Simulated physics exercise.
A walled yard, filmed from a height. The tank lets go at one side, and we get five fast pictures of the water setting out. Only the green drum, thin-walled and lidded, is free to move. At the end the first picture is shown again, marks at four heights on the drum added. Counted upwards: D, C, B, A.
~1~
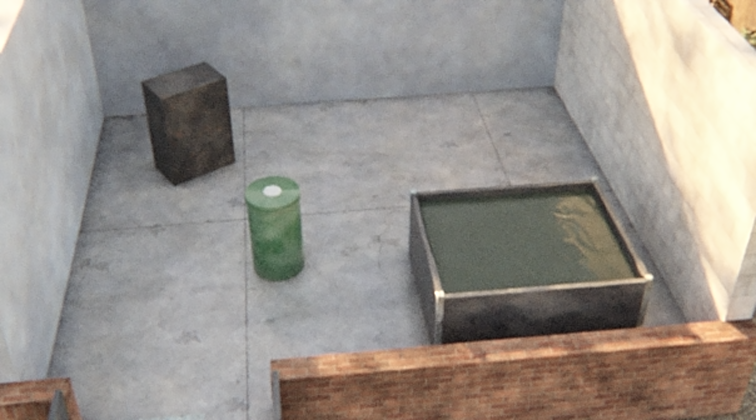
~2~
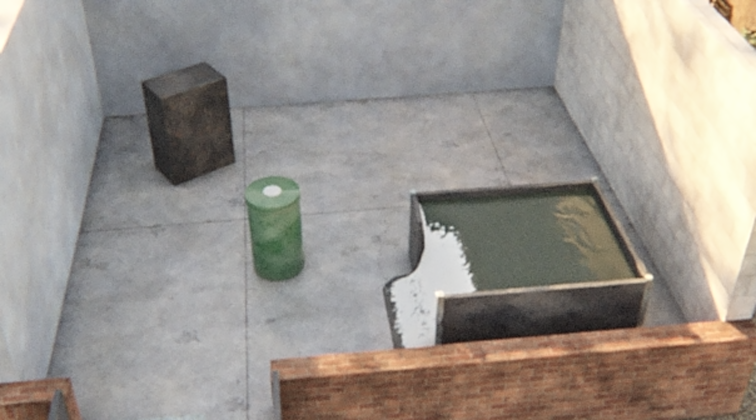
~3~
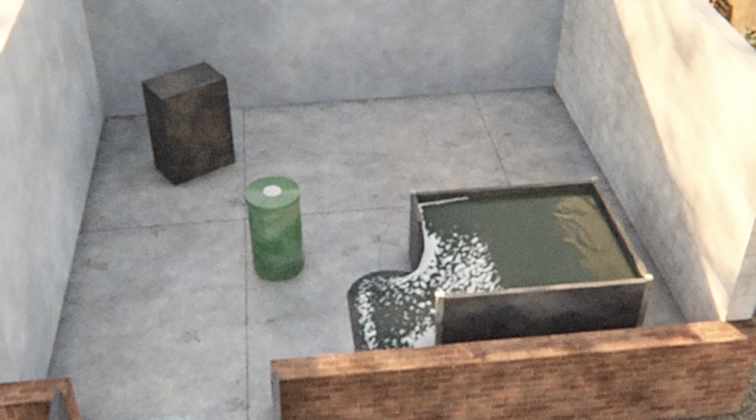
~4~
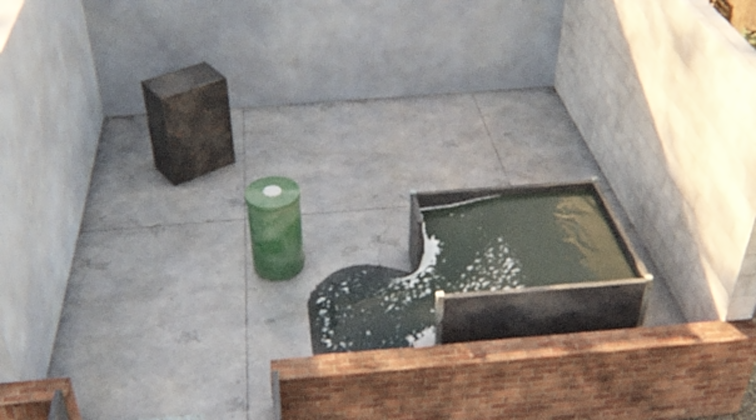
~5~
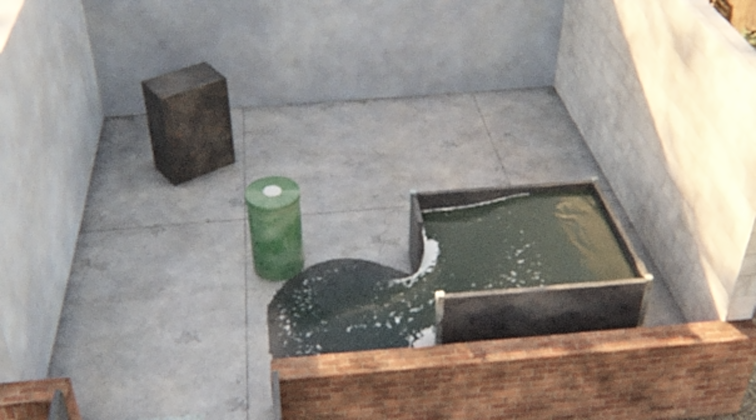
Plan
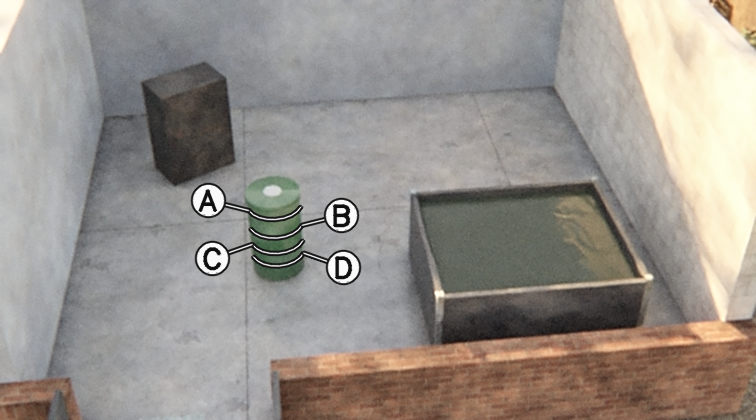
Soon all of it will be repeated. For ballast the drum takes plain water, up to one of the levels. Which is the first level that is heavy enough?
Use line D.
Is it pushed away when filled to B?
No, not at all.
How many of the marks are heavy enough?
All four.
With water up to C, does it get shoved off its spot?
No.
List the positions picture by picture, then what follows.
In the first frame, lid of the green drum at (273, 191); tank full, its middle at (523, 241); open gate at (172, 373).
In the second frame, 2 % of the ground wet, in view closest to the drum at (401, 280).
In the third frame, 3 % of the ground wet, in view closest to the drum at (367, 279).
In the fourth frame, 6 % of the ground wet, in view closest to the drum at (329, 286).
In the fifth frame, lid of the green drum at (273, 191); 8 % of the ground wet, in view closest to the drum at (302, 280).
On the marked copy, A at (275, 219); B at (277, 238); C at (278, 253); D at (279, 265); from the bottom up D, C, B, A.
With A, it does not move.
With B, it does not move.
With C, it does not move.
With D, it does not move.
